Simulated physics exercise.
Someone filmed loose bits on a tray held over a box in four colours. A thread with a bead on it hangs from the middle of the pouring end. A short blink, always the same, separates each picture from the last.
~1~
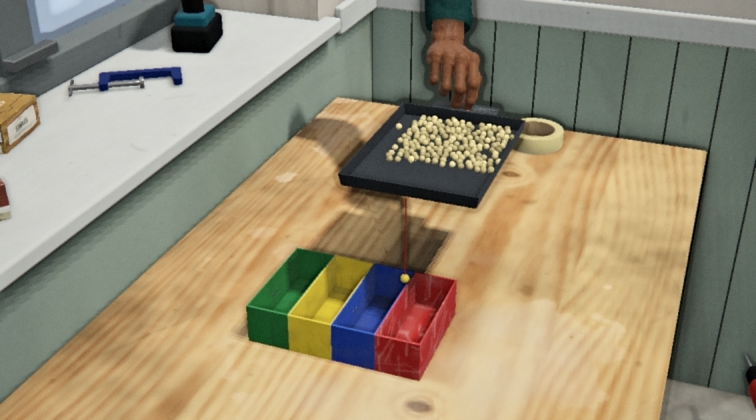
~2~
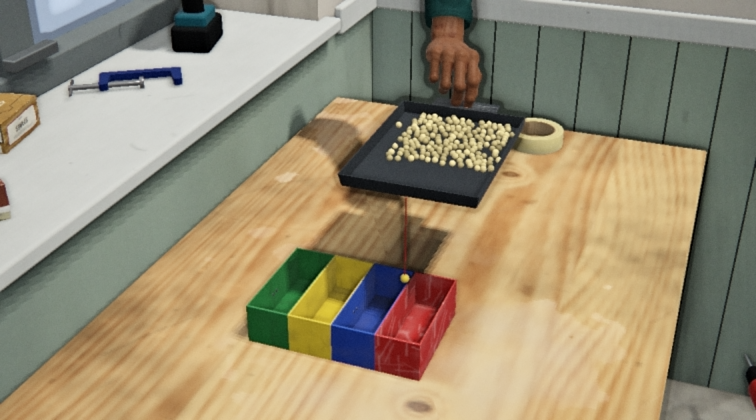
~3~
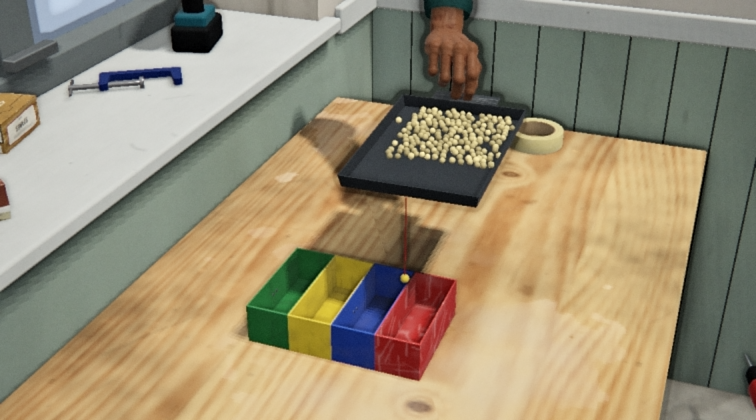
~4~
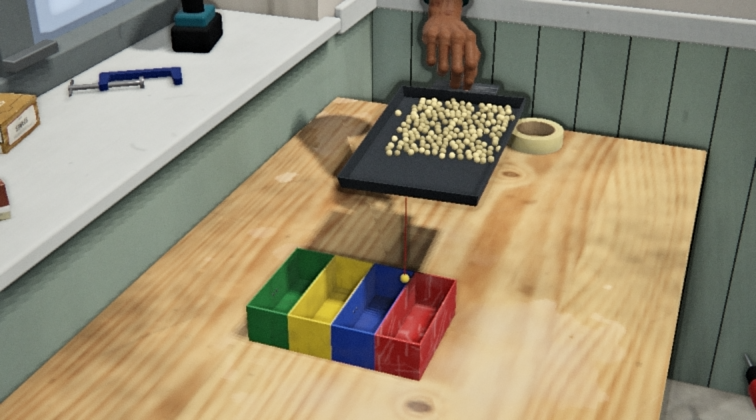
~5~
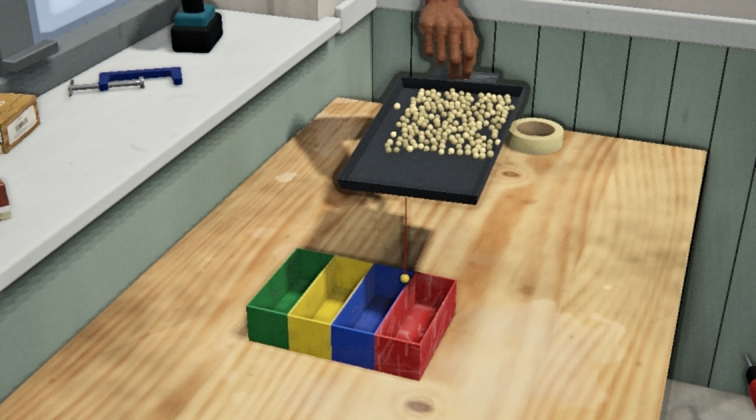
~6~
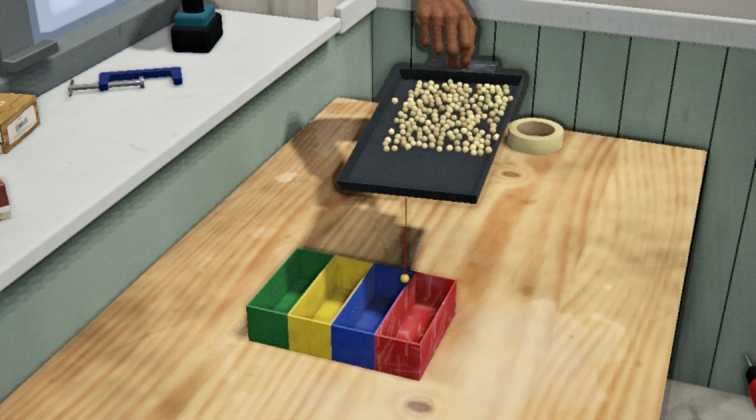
At the start, a hand holds a black tray of pale round beans level above a green, yellow, blue and red box, a bead hanging on a thread below. The hand slowly raises the tray's far end, and its near edge dips slightly at the left corner while the beans stay bunched together.
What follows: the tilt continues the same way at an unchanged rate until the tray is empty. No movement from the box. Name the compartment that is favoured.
Yellow.
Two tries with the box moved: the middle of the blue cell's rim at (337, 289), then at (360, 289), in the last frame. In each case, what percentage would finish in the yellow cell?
The first gives 0 %, the second 30 %.
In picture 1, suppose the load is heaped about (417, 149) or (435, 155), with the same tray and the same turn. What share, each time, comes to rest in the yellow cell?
First about 60, then 60 per cent.
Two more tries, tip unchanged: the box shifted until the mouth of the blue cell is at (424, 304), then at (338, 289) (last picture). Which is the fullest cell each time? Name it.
First try: Green; second try: The blue cell.
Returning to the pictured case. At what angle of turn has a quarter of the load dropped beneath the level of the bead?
75 degrees.
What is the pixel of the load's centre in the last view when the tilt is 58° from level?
Centre estimate: (375, 183).
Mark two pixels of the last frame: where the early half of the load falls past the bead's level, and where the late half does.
I'd say close to (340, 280) at first and close to (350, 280) later on.
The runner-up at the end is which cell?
The second spot goes to that blue cell.
Soon, tray tipped steeply; most on the tray; a small part in the yellow cell; a stray few in the blue cell; a stray few in the red cell; a stray few in the green cell; a small part falling or outside the box.
A while on, tray tipped right over; about two thirds on the tray; about a quarter in the yellow cell; a small part in the blue cell; a stray few in the red cell; a stray few in the green cell; a small part falling or outside the box.
Towards the end, tray tipped past a quarter turn; about half in the yellow cell; about a third in the blue cell; a small part in the red cell; a stray few in the green cell.
Finally, tray tipped past a quarter turn; about half in the yellow cell; about a third in the blue cell; a small part in the red cell; a stray few in the green cell.
